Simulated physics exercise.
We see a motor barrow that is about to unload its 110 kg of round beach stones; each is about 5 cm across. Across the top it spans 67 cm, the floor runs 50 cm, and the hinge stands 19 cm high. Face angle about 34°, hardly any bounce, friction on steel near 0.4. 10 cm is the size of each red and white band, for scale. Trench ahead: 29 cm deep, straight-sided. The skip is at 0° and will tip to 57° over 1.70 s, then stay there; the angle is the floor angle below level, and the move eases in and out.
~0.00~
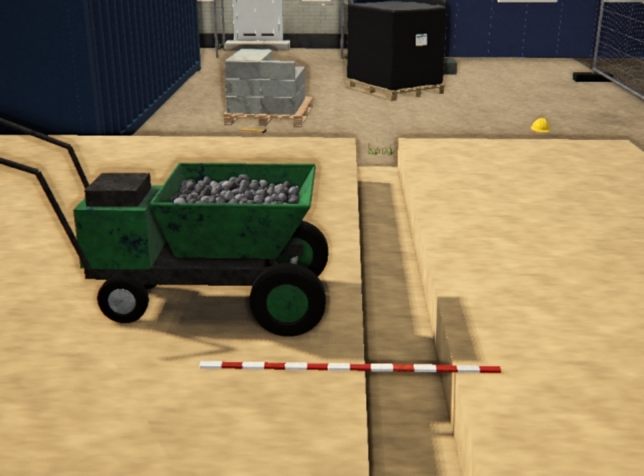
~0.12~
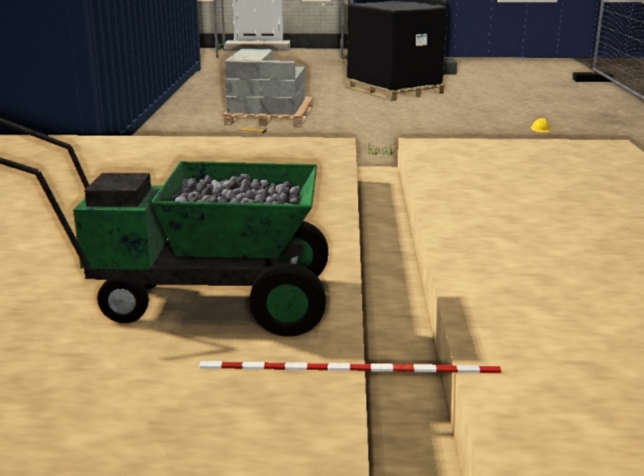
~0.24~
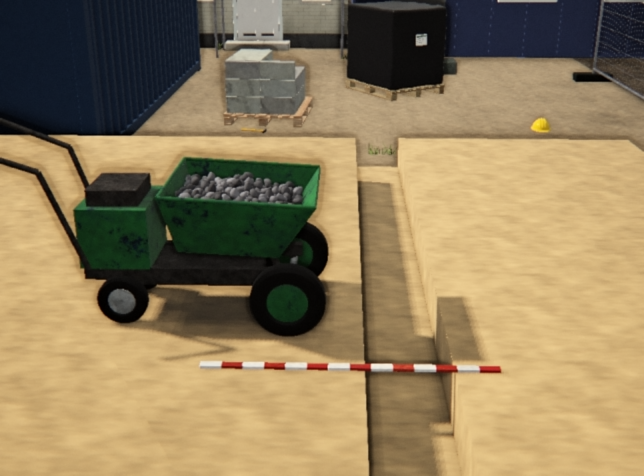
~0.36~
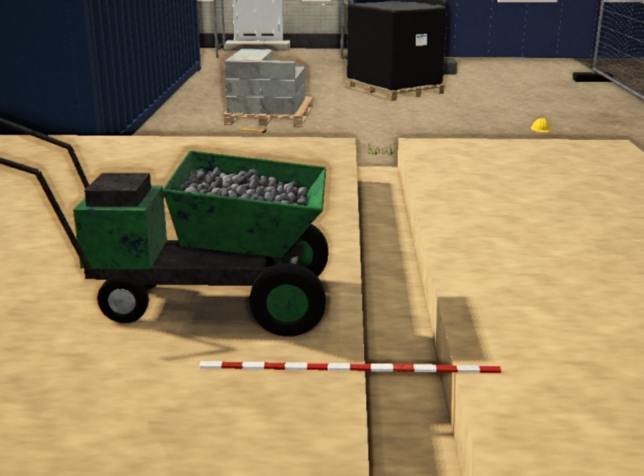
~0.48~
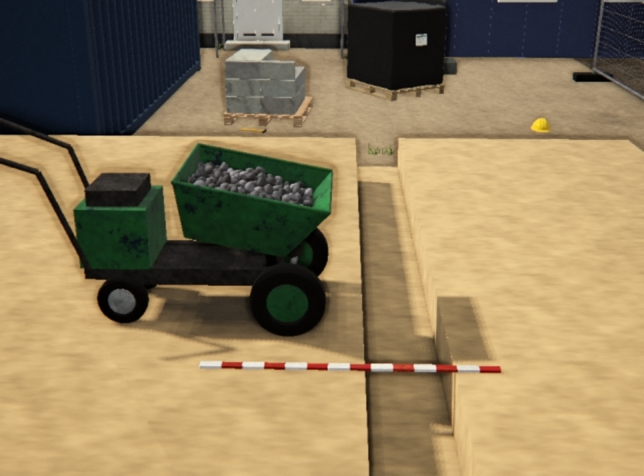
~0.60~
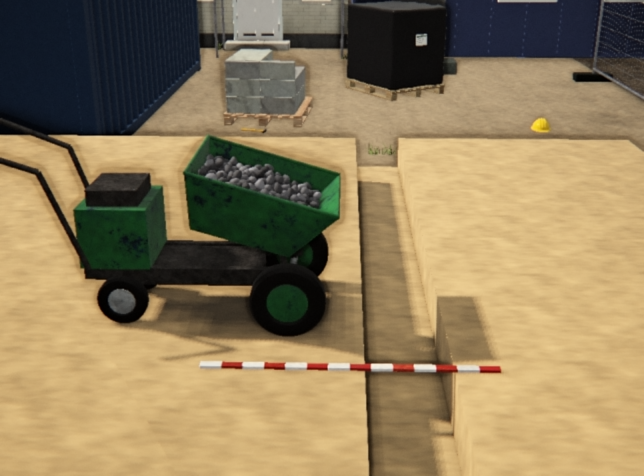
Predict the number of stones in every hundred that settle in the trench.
Close to 50 in a hundred.
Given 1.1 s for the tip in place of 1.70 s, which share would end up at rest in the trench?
Then some 45 per cent would.
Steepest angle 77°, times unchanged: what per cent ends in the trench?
Roughly 80 percent.
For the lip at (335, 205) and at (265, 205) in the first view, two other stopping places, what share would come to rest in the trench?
I'd expect some 30 per cent, then some 45.
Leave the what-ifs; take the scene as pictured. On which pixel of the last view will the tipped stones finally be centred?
I'd point somewhere around (410, 349).
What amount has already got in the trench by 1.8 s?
Around 15 per cent of it.
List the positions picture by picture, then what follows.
Lip at (310, 207), floor tilted 0°, highest stones at (213, 187), in the first picture.
Lip at (311, 207), floor tilted 1°, highest stones at (214, 186); the stones move at 0.1 m/s on average, in the second picture.
Lip at (316, 208), floor tilted 3°, highest stones at (217, 183); the stones move at 0.2 m/s on average, in the third picture.
The skip is at 7°, its lip at (322, 210); the top of the load is at (211, 178); the stones move at 0.3 m/s on average, in the fourth picture.
The skip is at 11°, its lip at (330, 213); the top of the load is at (213, 171); the stones move at 0.3 m/s on average, in the fifth picture.
Lip at (339, 217), floor tilted 16°, highest stones at (220, 165); the stones move at 0.4 m/s on average, in the sixth picture.
After 1.3 s the floor is at 48°; 100 % in the skip; the foremost stones are at (364, 228).
After 1.8 s the floor is at 57°; 82 % in the skip, 17 % in the trench, 1 % past the trench; the foremost stones are at (455, 306).
After 2.2 s the floor is at 57°; 66 % in the skip, 30 % in the trench, 3 % past the trench; the foremost stones are at (505, 318).
After 4.1 s the floor is at 57°; 47 % in the skip, 50 % in the trench, 3 % past the trench; the foremost stones are at (523, 316).
